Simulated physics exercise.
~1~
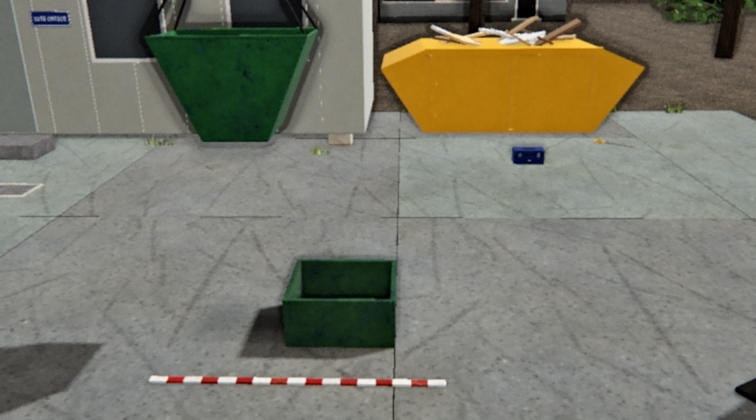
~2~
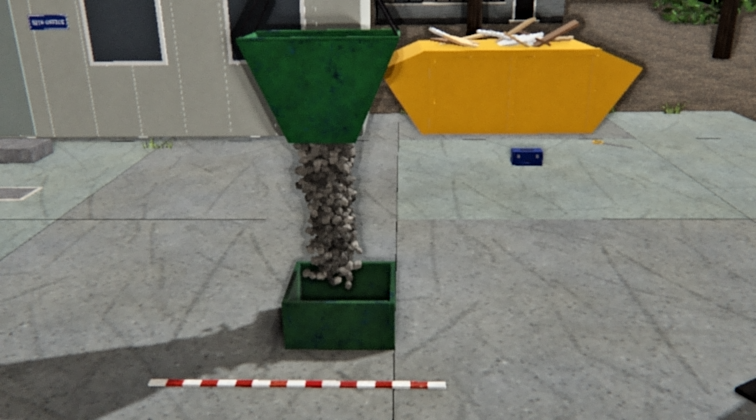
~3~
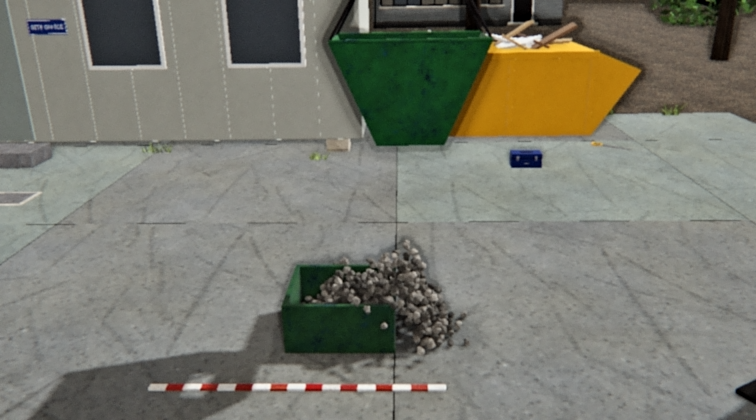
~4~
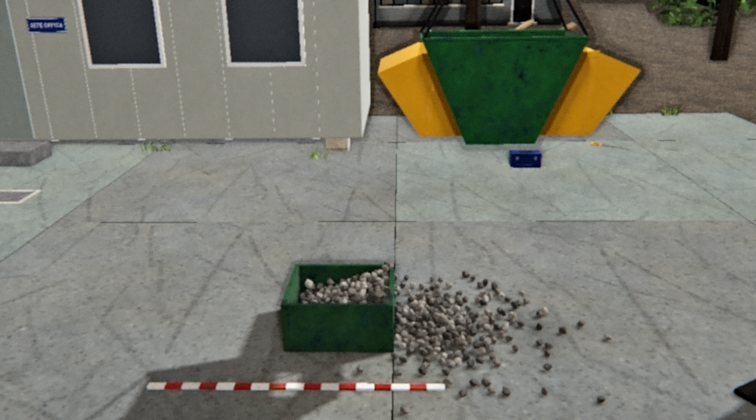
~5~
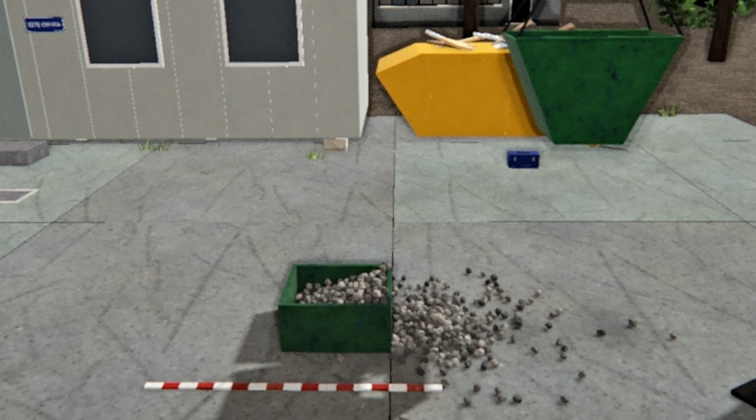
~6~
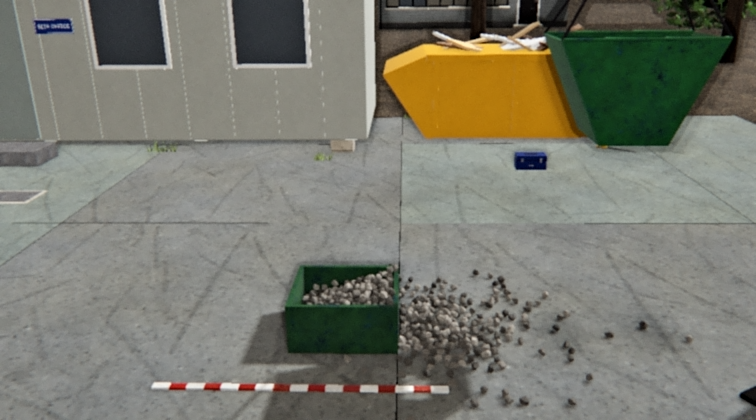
A green skip glided right across a concrete yard and dumped a stream of grey stones over a small green bin, then kept moving past a yellow skip; most stones ended up in the bin, while the rest scattered across the ground to its right.
